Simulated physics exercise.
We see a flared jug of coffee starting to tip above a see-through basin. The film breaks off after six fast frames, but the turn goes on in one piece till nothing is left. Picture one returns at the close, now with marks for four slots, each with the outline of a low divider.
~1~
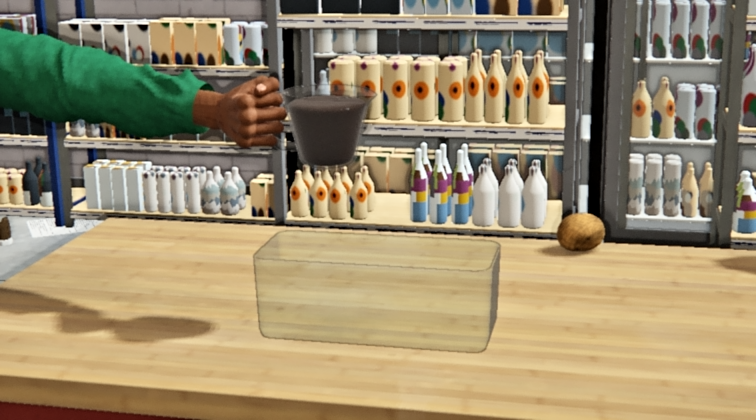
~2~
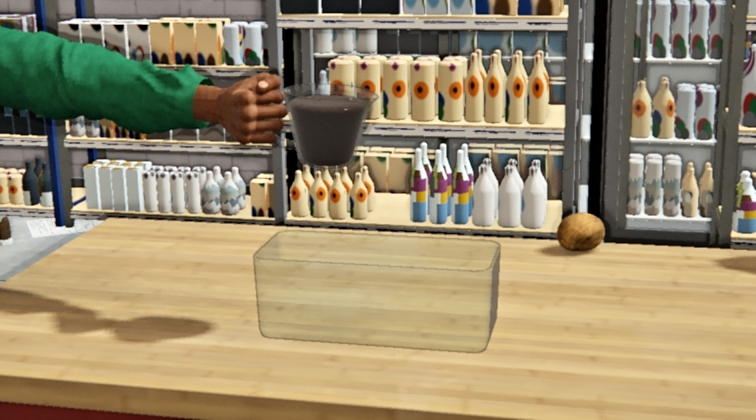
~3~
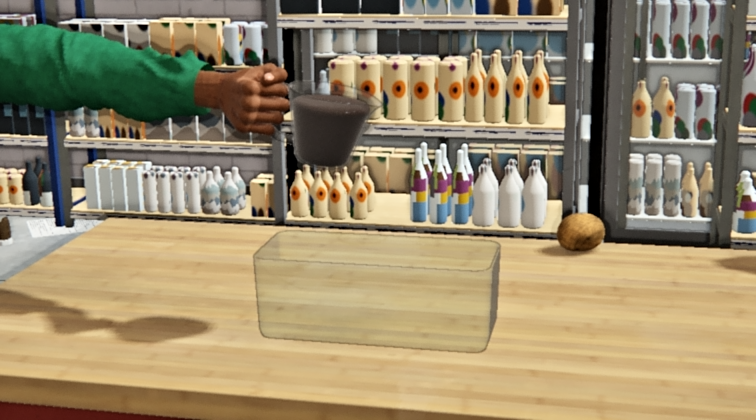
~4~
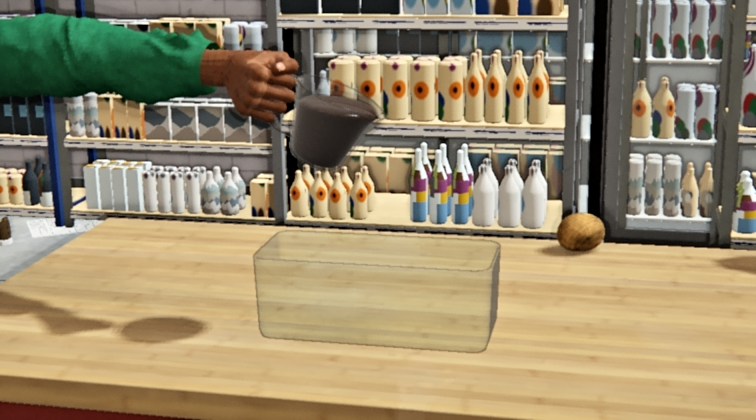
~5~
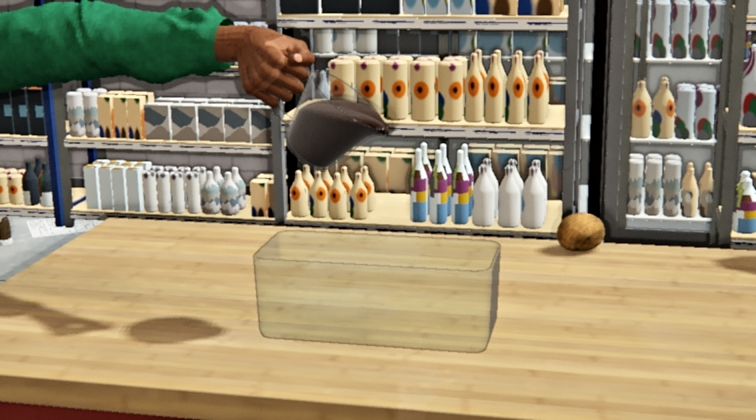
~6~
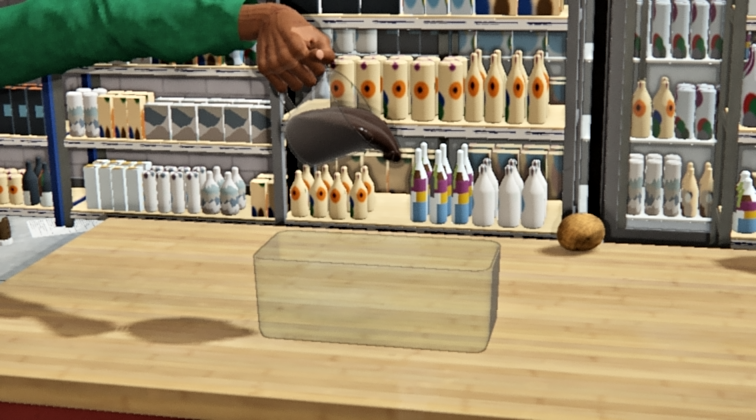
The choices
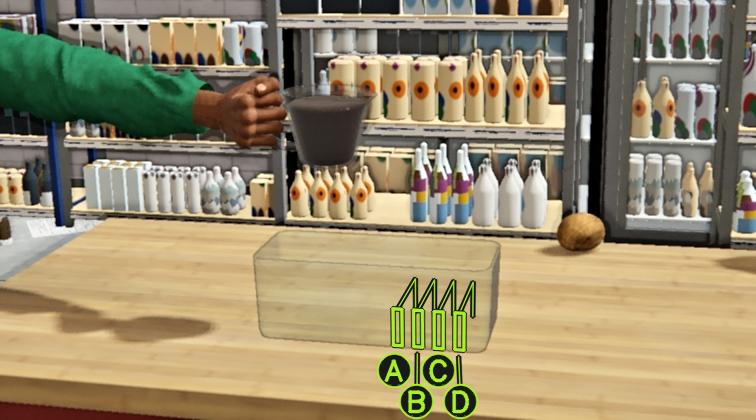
In a shop, a green-sleeved arm tilting a flared jug rightward above a clear basin, dark liquid starting over its lip.
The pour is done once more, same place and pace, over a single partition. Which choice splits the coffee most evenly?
It is A.
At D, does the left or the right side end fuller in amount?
The left side.
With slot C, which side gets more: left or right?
The left one.
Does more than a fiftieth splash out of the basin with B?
Yes.
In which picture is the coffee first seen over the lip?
Picture 5.
On the marked copy, A at (396, 352); B at (417, 353); C at (437, 355); D at (458, 356).
For slot A, about 52 % ends left of the wall and 42 % right of it; 6 % is lost outside.
For slot B, about 74 % ends left of the wall and 21 % right of it; 5 % is lost outside.
For slot C, about 85 % ends left of the wall and 6 % right of it; 9 % is lost outside.
For slot D, about 84 % ends left of the wall and 7 % right of it; 9 % is lost outside.
